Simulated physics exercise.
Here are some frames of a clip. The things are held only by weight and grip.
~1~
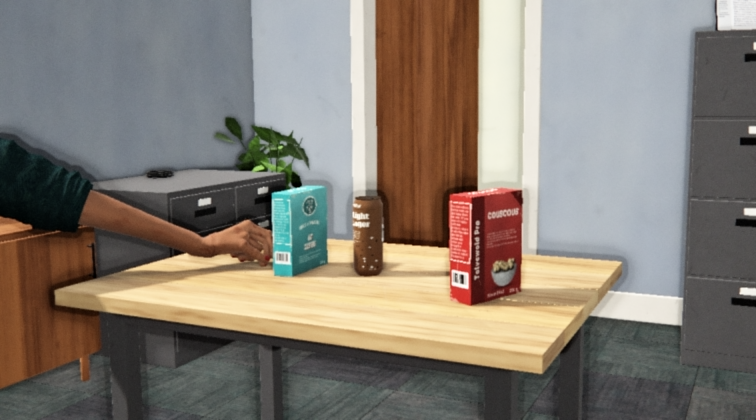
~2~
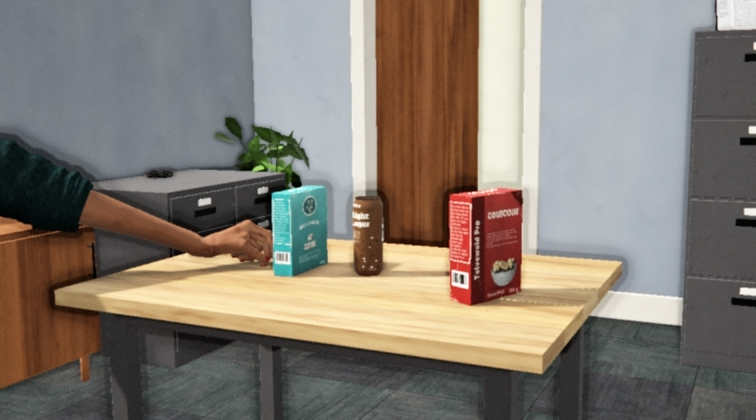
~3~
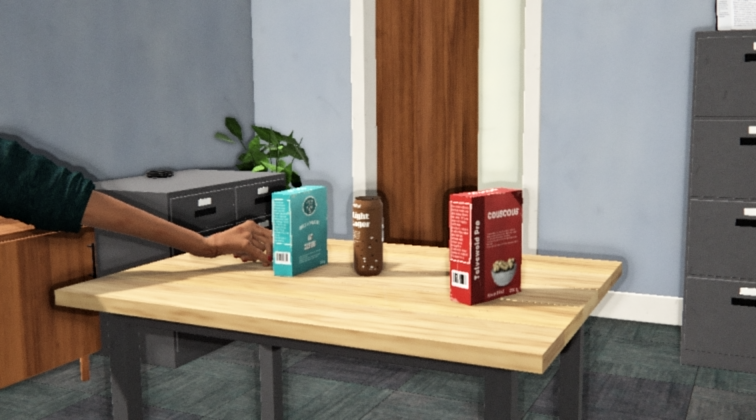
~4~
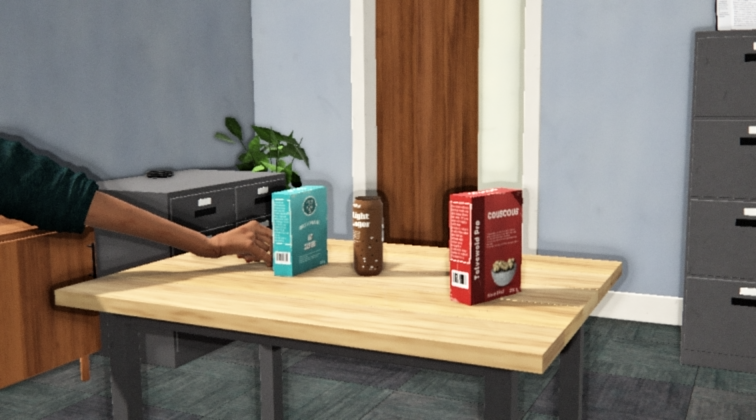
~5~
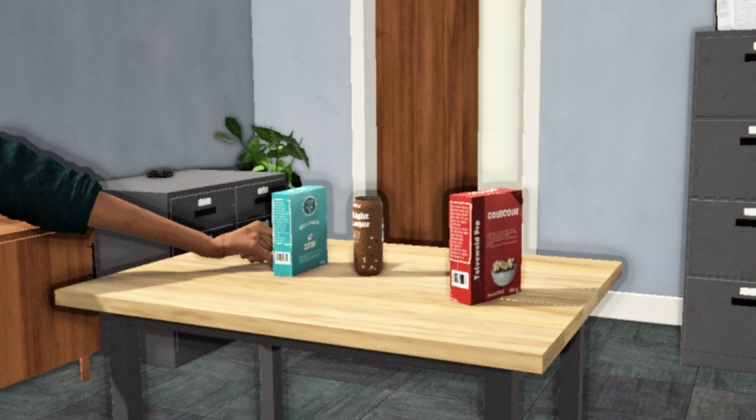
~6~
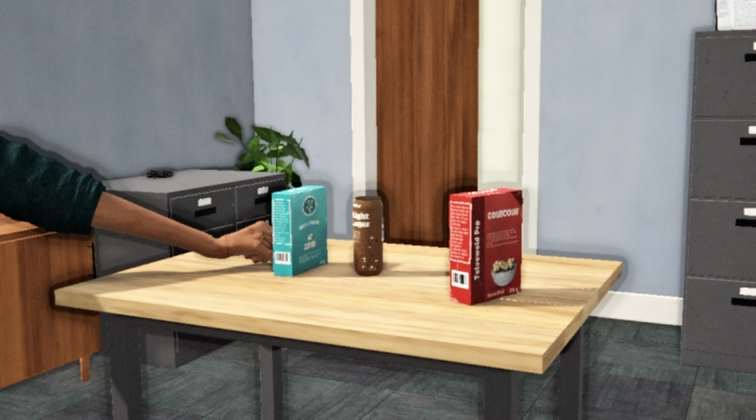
A hand reaching in from the left stays beside a turquoise packet on a wooden table, with almost no visible movement, while a brown can and a red box stand still to the right of the packet.
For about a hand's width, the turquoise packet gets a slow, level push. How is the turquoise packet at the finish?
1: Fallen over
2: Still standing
Answer: 2.
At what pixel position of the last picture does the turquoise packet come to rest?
Near pixel (356, 234).
Then, 0.40 s after the last picture, turquoise packet slid a little near (315, 231).
Then, 0.90 s after the last picture, turquoise packet slid about its own width near (340, 233).
Then, 1.20 s after the last picture, turquoise packet slid about its own width near (356, 233).
At rest, moved from the start, turquoise packet. Seen from the same camera at the end, turquoise packet near (356, 233).
